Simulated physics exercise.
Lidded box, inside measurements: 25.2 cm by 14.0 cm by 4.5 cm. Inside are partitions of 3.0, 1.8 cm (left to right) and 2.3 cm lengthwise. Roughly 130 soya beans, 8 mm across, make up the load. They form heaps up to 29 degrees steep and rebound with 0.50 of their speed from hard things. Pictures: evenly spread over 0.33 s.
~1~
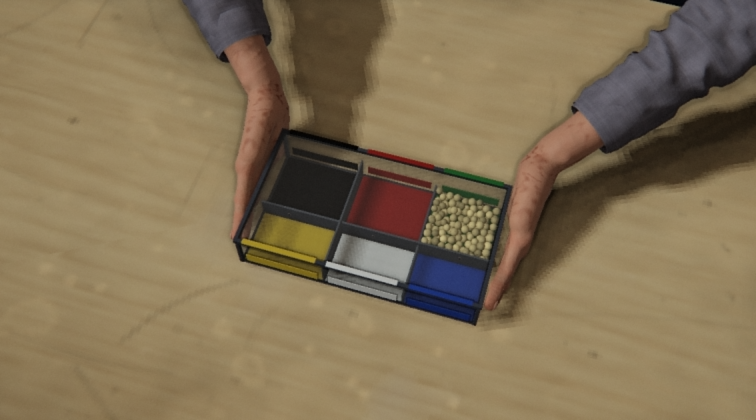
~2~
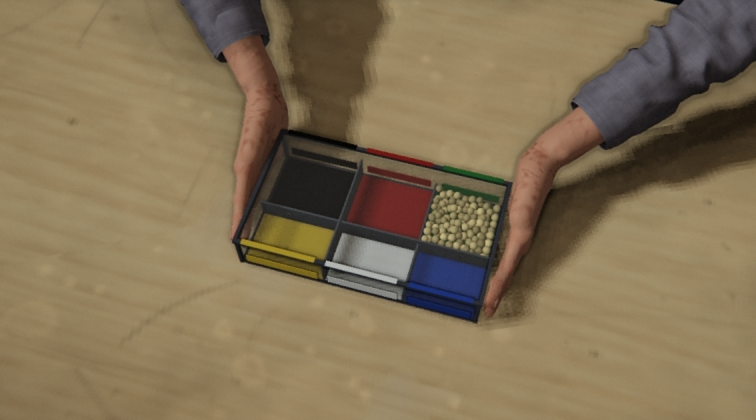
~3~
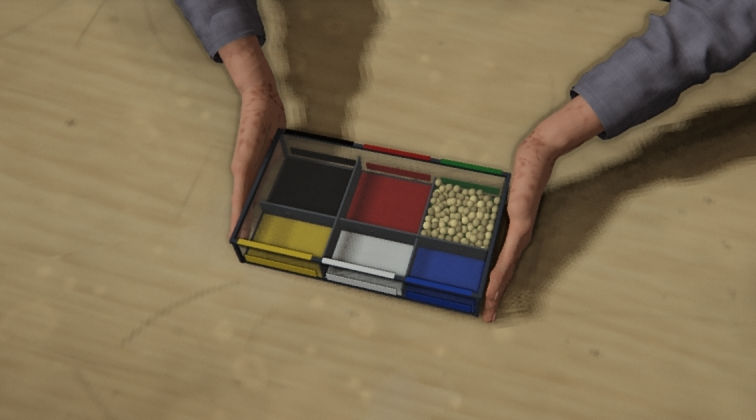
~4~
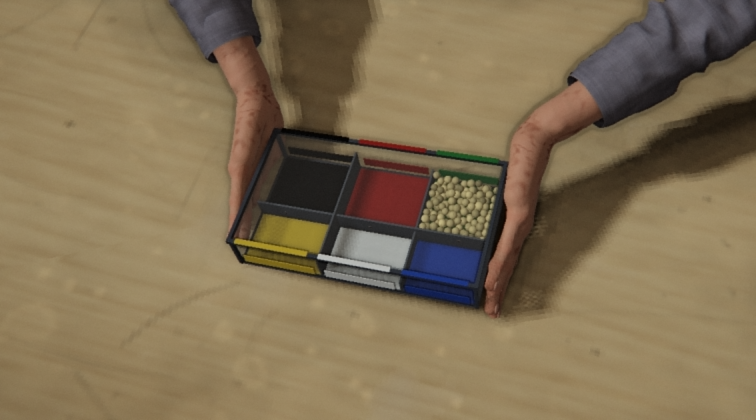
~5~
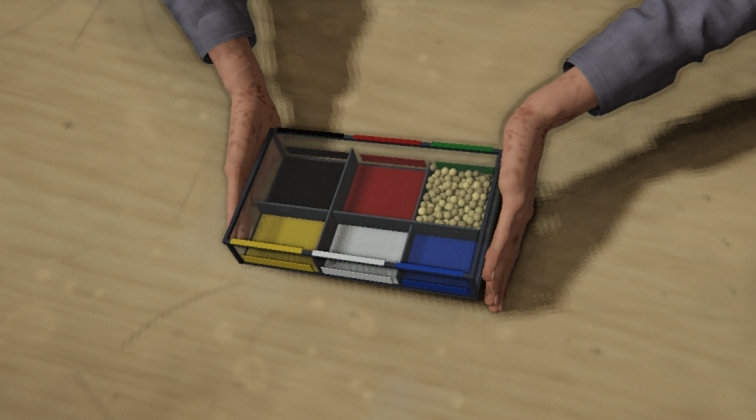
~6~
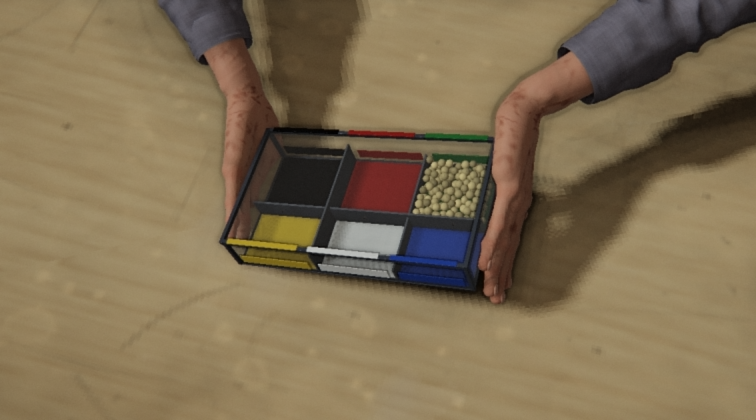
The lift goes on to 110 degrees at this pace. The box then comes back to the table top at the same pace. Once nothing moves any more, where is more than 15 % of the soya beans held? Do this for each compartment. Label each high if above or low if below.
Red compartment: Low; blue compartment: Low; green compartment: Low; yellow compartment: High; white compartment: Low; black compartment: High.
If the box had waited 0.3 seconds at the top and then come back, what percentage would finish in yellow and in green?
Yellow 35, green 0.
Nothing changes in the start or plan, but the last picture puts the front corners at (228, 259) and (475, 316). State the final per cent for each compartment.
Red 0, blue 40, green 0, yellow 0, white 60, black 0.
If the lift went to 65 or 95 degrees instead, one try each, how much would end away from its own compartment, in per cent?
Try one gives around 25 %, try two around 100 %.
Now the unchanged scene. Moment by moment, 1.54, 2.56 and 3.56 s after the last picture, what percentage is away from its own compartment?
I'd put the three at close to 100, 100 and 100.
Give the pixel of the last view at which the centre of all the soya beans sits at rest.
When it all comes to rest, the middle is near (284, 200).
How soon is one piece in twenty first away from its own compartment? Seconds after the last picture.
Around 0.80 seconds.
Then, 1.54 s after the last picture, tilt 110 degrees; red 45 %, yellow 10 %, white 5 %, black 40 %.
Then, 2.56 s after the last picture, tilt 50 degrees; yellow 30 %, black 65 %.
Then, 3.56 s after the last picture, tilt 0 degrees; yellow 30 %, black 65 %.
In the end, red 0 %, blue 0 %, green 0 %, yellow 30 %, white 0 %, black 65 %.
